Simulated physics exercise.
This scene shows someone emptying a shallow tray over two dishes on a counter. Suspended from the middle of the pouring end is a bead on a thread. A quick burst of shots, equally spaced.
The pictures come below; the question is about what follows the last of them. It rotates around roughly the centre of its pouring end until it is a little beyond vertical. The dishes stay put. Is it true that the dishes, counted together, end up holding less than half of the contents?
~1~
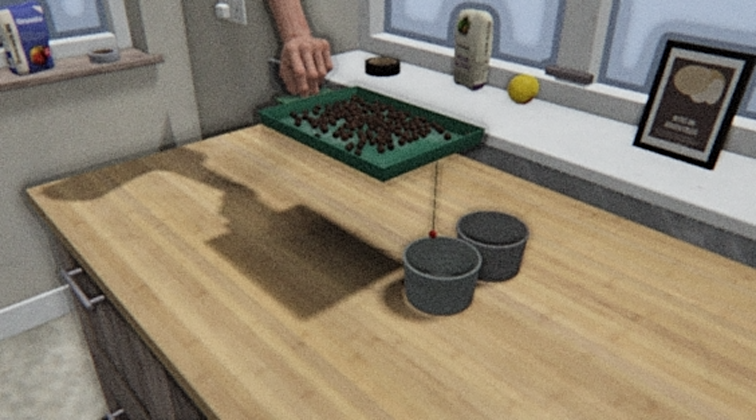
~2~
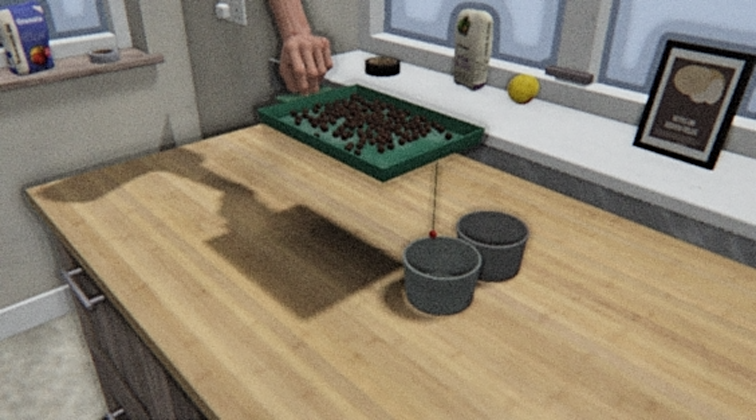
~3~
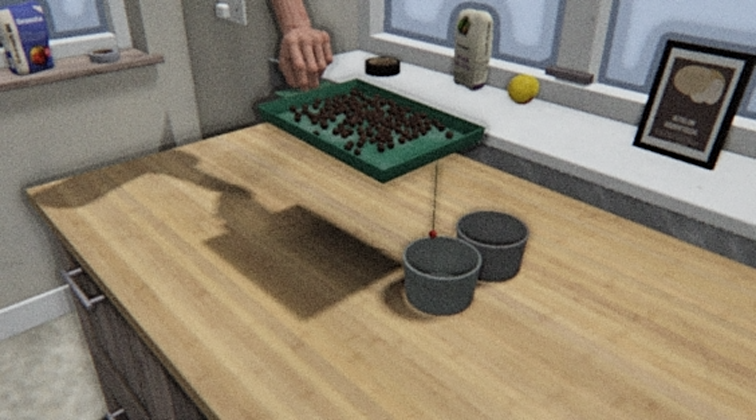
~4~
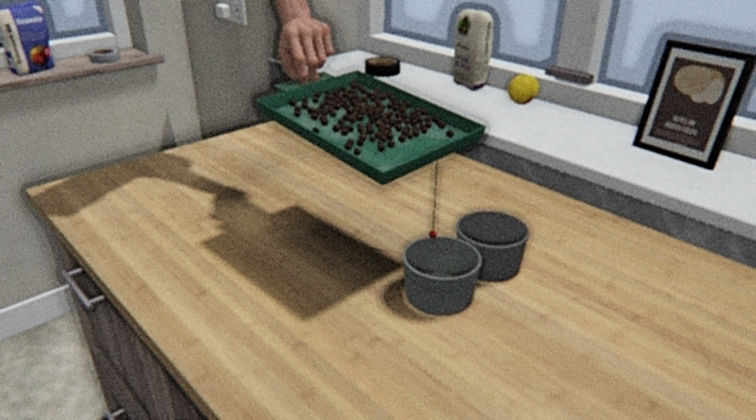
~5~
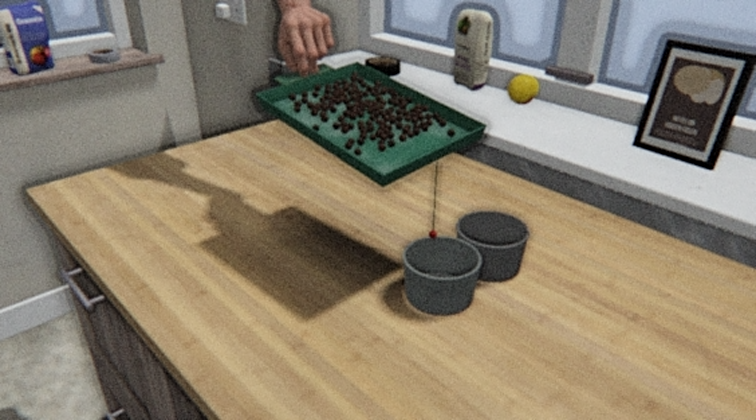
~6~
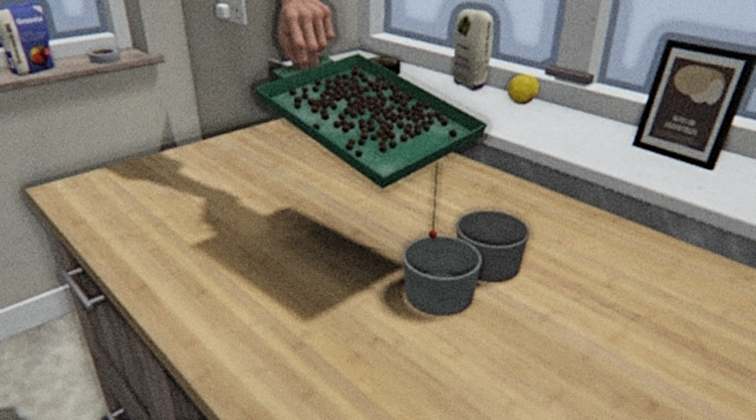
Yes, less than half.
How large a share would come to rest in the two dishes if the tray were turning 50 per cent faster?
Something like 0 in a hundred.
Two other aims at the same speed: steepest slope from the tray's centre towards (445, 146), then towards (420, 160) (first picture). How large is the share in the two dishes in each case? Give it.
Close to 90 percent first and close to 50 percent second.
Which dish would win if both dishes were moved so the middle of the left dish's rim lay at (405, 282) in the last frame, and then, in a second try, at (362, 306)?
The first time it is the dish to the left, and the second time it is the dish to the right.
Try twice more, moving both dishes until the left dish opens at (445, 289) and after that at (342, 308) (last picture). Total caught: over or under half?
Try 1: Not up to half; try 2: In excess of half.
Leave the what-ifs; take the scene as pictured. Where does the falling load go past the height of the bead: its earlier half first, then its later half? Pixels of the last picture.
First part (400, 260), rest (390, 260).
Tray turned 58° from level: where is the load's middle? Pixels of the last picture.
About (395, 155).
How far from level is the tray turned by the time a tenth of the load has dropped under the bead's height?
Near 70 degrees.
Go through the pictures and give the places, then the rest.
In the first picture, corners of the pouring end near (383, 166) and (481, 128), level; middle of the load near (369, 120), chocolate balls; left dish near (470, 289); right dish near (519, 257); bead on its thread near (433, 234).
In the second picture, corners of the pouring end near (383, 166) and (481, 128), level; middle of the load near (369, 119).
In the third picture, corners of the pouring end near (383, 168) and (482, 127), tipped barely, lowest at the left corner; middle of the load near (370, 115).
In the fourth picture, corners of the pouring end near (383, 170) and (482, 126), tipped a little, lowest at the left corner; middle of the load near (370, 111).
In the fifth picture, corners of the pouring end near (384, 172) and (483, 125), tipped a little, lowest at the left corner; middle of the load near (370, 106).
In the sixth picture, corners of the pouring end near (384, 174) and (483, 124), tipped a little, lowest at the left corner; middle of the load near (371, 103), all but a few on the move; left dish near (470, 289); right dish near (519, 257).
Shortly afterwards, tray tipped steeply; all but a few on the tray; only a few in the left dish; only a few outside both.
Next, tray tipped right over; a little on the tray; a little in the left dish; only a few in the right dish; the bulk outside both; a little in the air.
Some moments later, tray tipped past a quarter turn; a little in the left dish; only a few in the right dish; all but a few outside both.
In the end, tray tipped past a quarter turn; a little in the left dish; only a few in the right dish; all but a few outside both.
